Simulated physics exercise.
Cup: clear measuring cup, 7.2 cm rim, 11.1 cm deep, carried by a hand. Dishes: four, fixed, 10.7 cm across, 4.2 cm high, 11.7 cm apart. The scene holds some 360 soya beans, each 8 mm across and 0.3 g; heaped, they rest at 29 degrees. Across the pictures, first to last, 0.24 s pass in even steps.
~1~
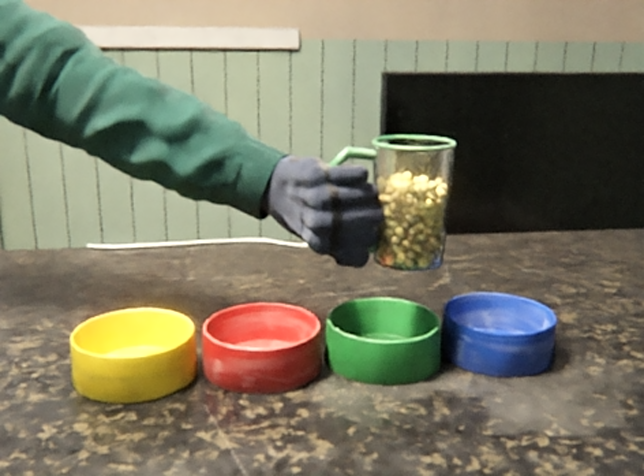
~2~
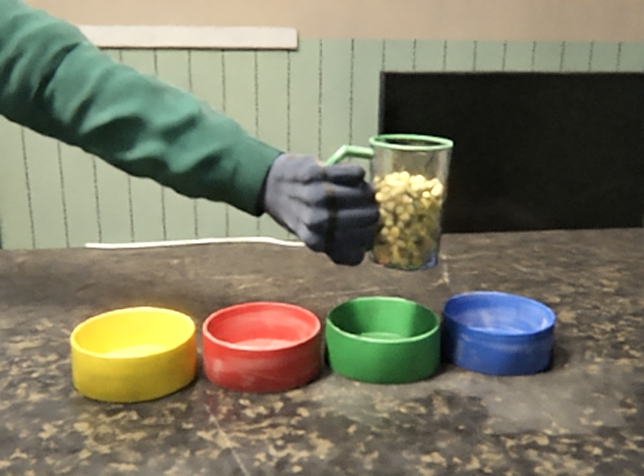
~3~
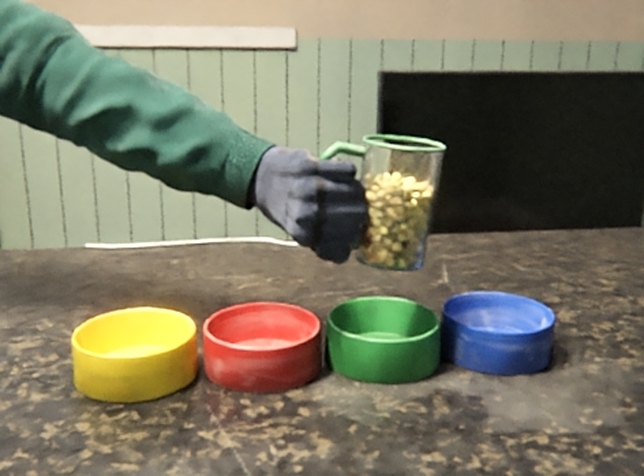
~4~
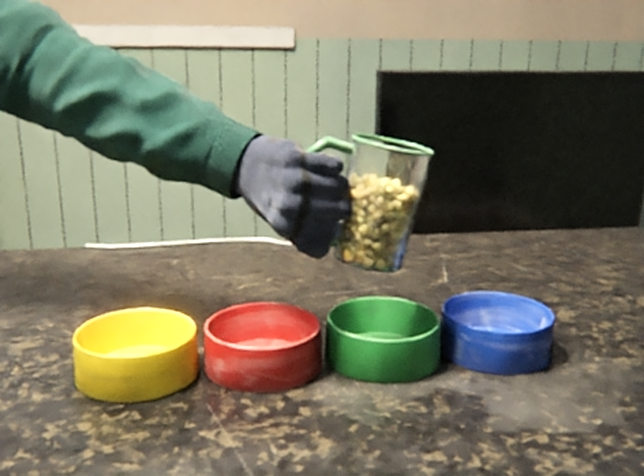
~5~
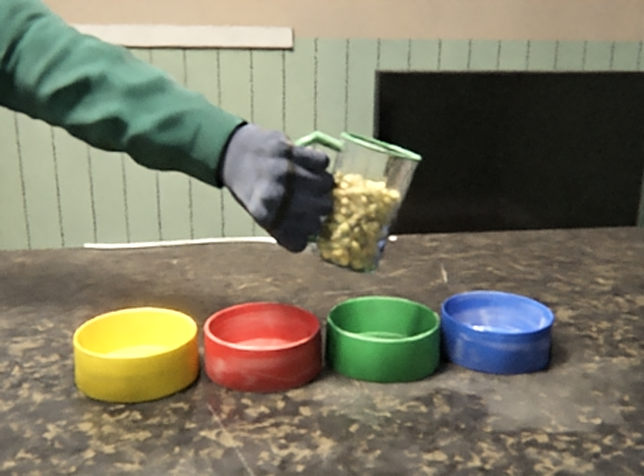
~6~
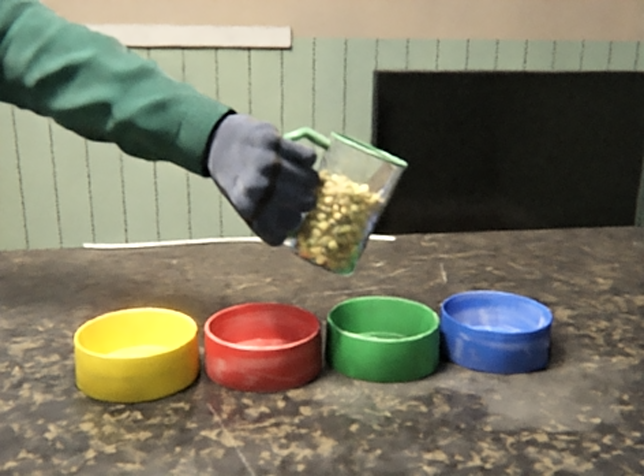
A gloved hand moves a clear cup of soya beans left above coloured dishes, tilting it rightward.
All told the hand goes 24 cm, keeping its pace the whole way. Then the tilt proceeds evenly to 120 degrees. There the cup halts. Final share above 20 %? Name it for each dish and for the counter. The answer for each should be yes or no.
Red dish - yes, blue dish - no, green dish - no, yellow dish - no, counter - no.
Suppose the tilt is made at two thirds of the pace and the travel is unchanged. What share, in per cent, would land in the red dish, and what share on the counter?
Shares: Red 100, counter 0.
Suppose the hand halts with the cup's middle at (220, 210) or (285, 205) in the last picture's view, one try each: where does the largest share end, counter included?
Most goes to: Red, then green.
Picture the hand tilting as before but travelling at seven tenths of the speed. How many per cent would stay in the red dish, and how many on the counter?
Then the red dish gets 100 and the counter 0.
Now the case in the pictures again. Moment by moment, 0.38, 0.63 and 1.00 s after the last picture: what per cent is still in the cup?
About 100, 100, 25 per cent.
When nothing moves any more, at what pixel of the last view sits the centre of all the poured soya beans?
When it all comes to rest, the middle is near (264, 345).
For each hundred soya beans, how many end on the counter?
About 0 per cent.
Then, 0.38 s after the last picture, tilt 70 degrees; cup holds 100 %.
Then, 0.63 s after the last picture, tilt 102 degrees; cup holds 100 %.
Then, 1.00 s after the last picture, tilt 120 degrees; cup holds 25 %, red 65 %.
In the end, red 100 %, blue 0 %, green 0 %, yellow 0 %, counter 0 %.
